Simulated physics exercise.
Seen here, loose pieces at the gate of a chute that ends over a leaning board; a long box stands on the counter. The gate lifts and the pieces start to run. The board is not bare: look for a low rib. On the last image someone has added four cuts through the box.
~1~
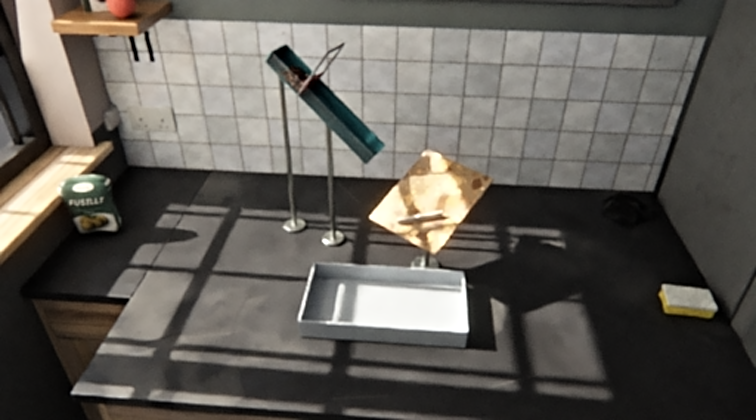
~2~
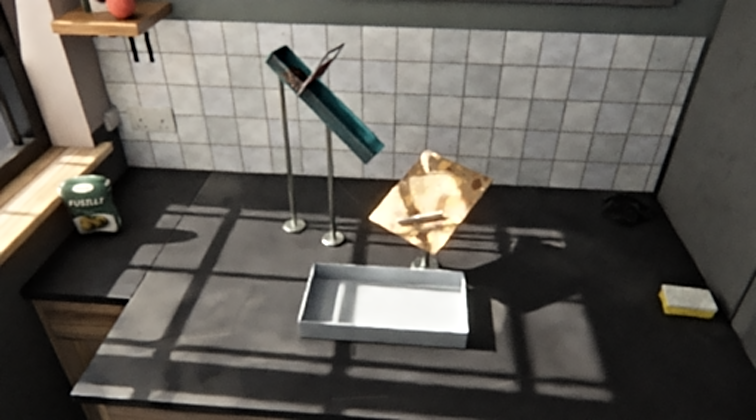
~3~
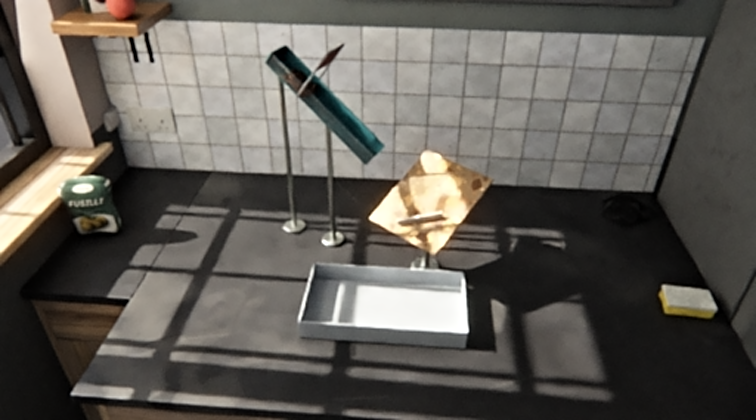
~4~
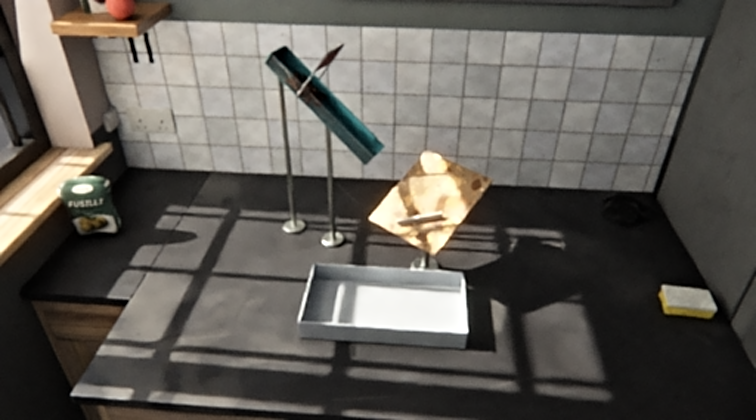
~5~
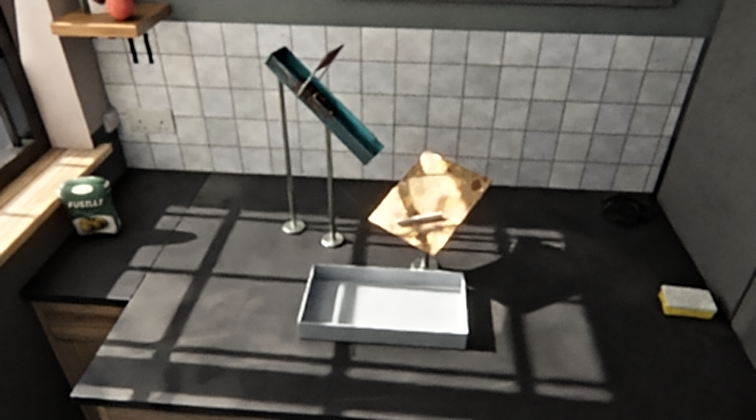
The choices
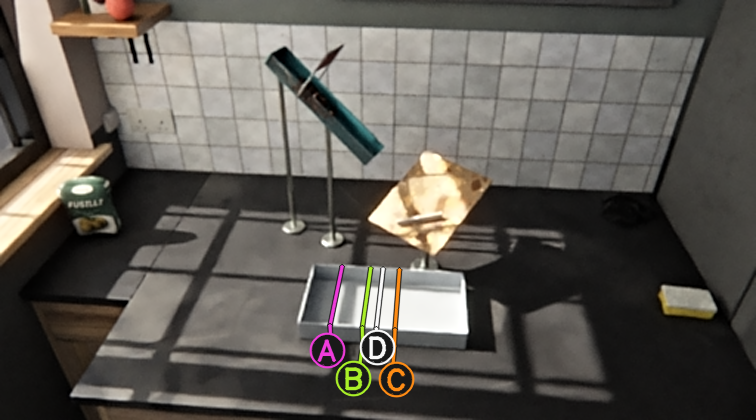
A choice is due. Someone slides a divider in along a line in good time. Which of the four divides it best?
It is B.
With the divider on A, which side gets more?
More lands on the right.
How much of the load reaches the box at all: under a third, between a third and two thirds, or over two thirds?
Between a third and two thirds.
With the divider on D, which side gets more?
Left.
On the marked copy, line A crosses the front rim at (330, 324); line B crosses the front rim at (362, 326); line C crosses the front rim at (395, 328); line D crosses the front rim at (376, 327).
With A, of what is caught, none at all on the left of the divider, the whole lot on the right.
With B, of what is caught, close to half on the left of the divider, close to half on the right.
With C, of what is caught, all but a few on the left of the divider, only a few on the right.
With D, of what is caught, the bulk on the left of the divider, a small share on the right.
